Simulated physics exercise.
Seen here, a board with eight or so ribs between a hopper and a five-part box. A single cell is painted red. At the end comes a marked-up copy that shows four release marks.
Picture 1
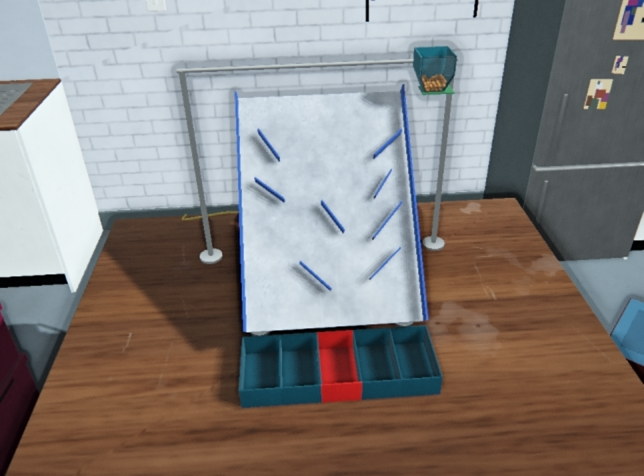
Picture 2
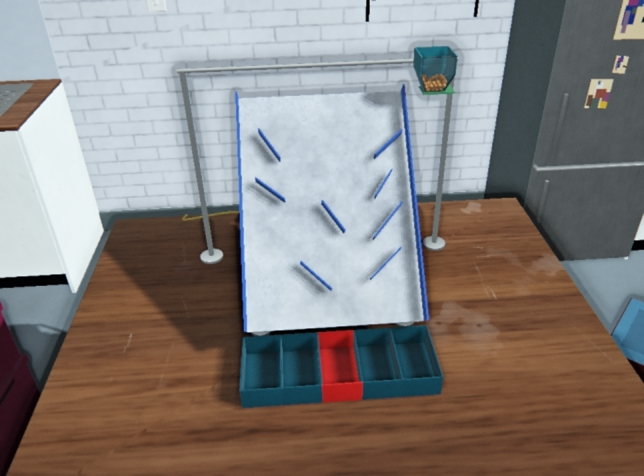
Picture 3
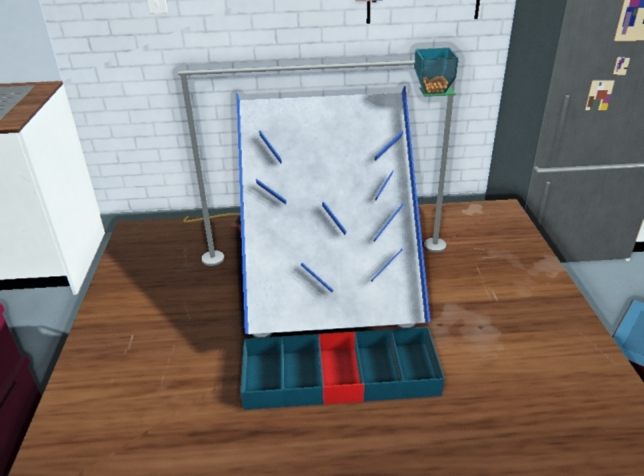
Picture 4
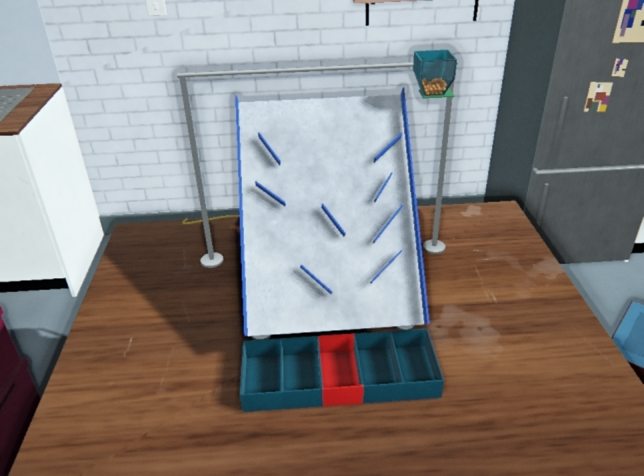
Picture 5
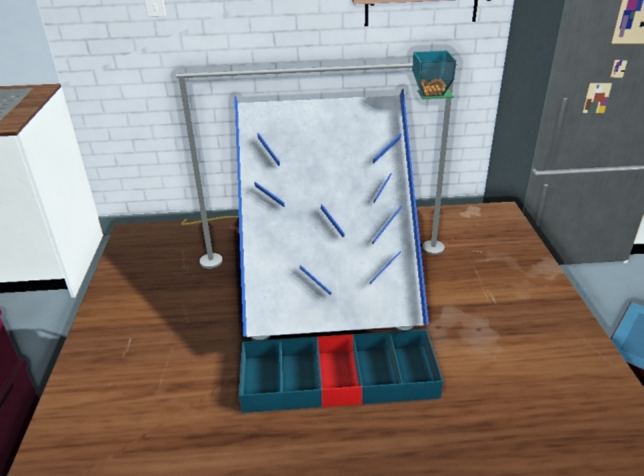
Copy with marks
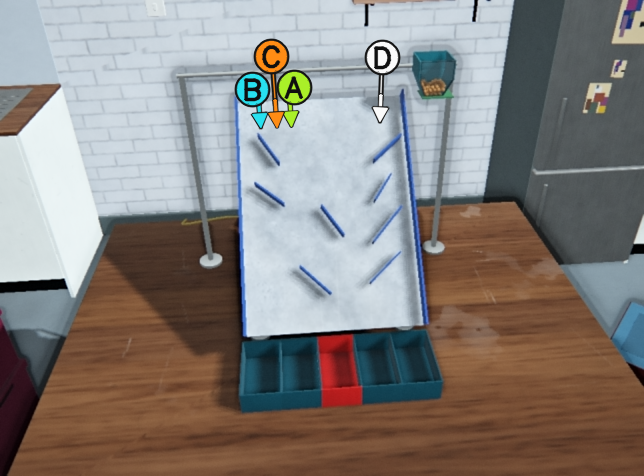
On a wooden table, a small hopper stays still above a ribbed, sloping board.
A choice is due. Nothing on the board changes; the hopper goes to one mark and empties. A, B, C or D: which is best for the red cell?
The best mark is D.
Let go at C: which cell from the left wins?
The fourth from the left.
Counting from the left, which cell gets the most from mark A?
The fourth from the left.
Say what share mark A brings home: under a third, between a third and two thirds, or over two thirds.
It is under a third.
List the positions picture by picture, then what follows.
In the first frame, hopper (433, 81), roasted chickpeas, door shut.
In the second frame, ribs (258, 128) to (280, 157), (375, 154) to (402, 129), (255, 177) to (285, 199).
In the third frame, ribs (377, 197) to (393, 171), (323, 202) to (346, 232), (376, 239) to (404, 203).
In the fourth frame, ribs (301, 265) to (332, 293), (372, 281) to (402, 250).
In the fifth frame, red cell (342, 396), number 3 of 5 from the left.
On the marked copy, mark A meets the board at (291, 121); mark B meets the board at (260, 122); mark C meets the board at (276, 121); mark D meets the board at (380, 116).
With A, about a tenth in the red cell, almost all in other cells, just a few outside the box.
With B, just a few in the red cell, almost all in other cells.
With C, about a tenth in the red cell, almost all in other cells.
With D, roughly a third in the red cell, roughly two thirds in other cells.
